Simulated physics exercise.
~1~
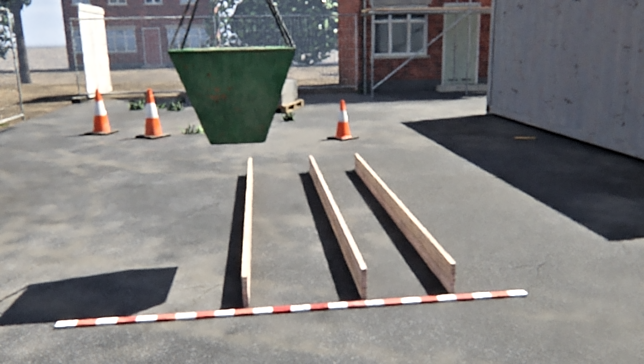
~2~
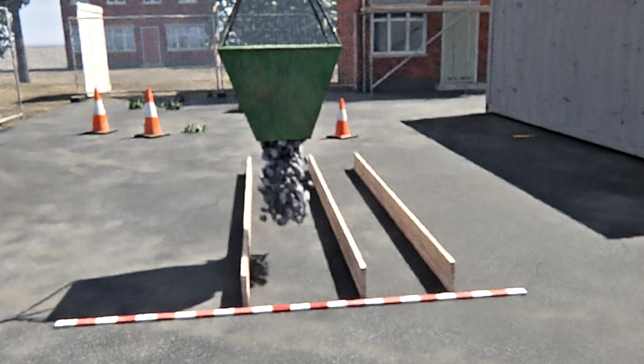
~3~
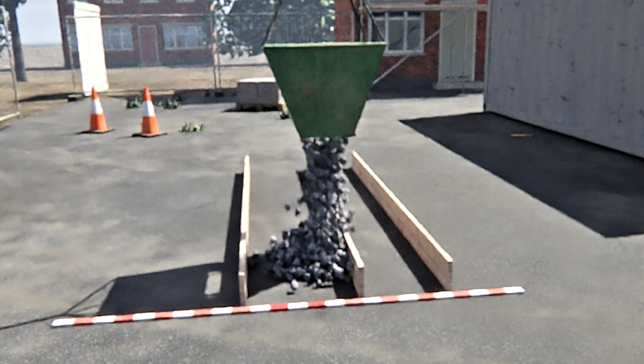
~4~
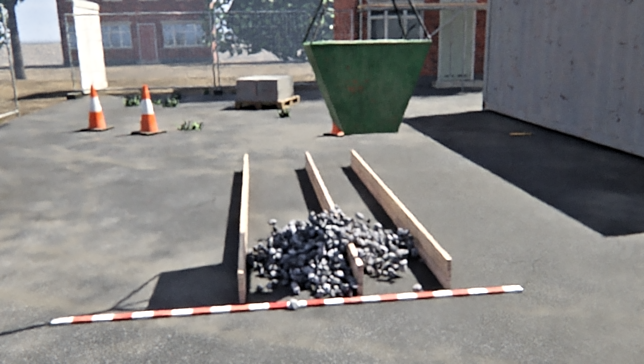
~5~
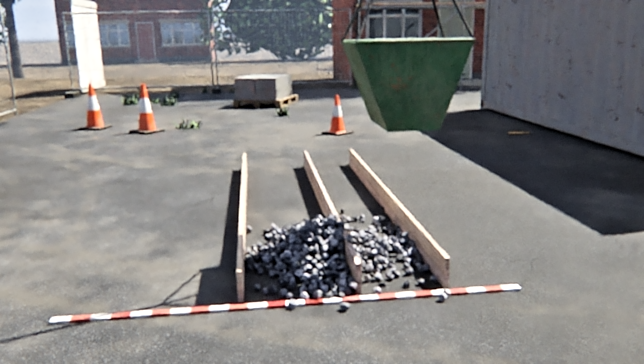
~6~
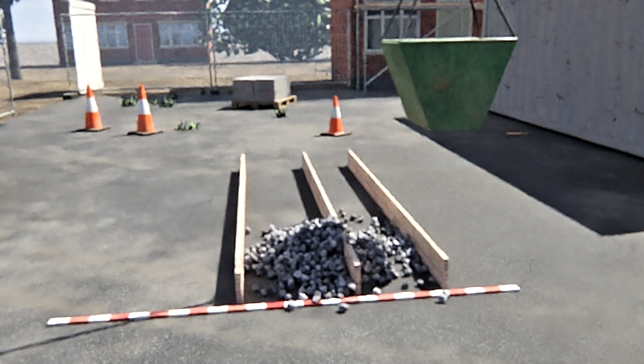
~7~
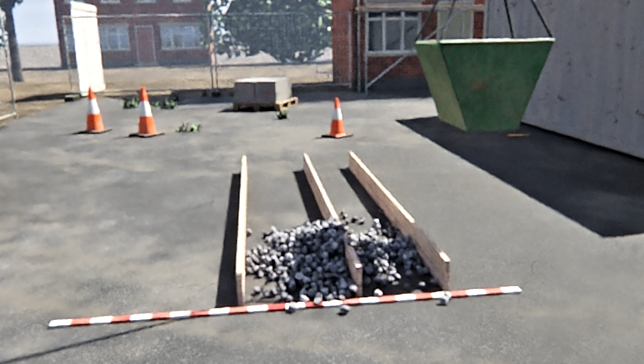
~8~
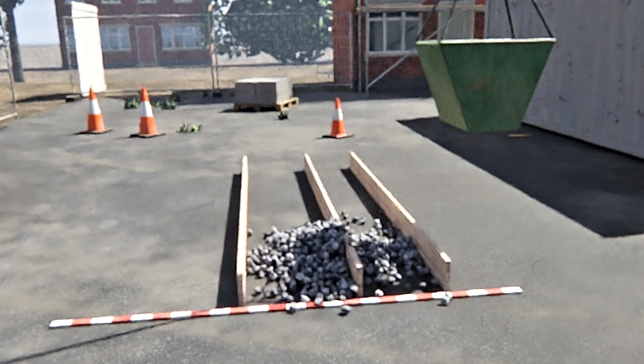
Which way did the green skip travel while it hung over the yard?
The green skip travelled to the right, passing over the planks towards the grey wall.
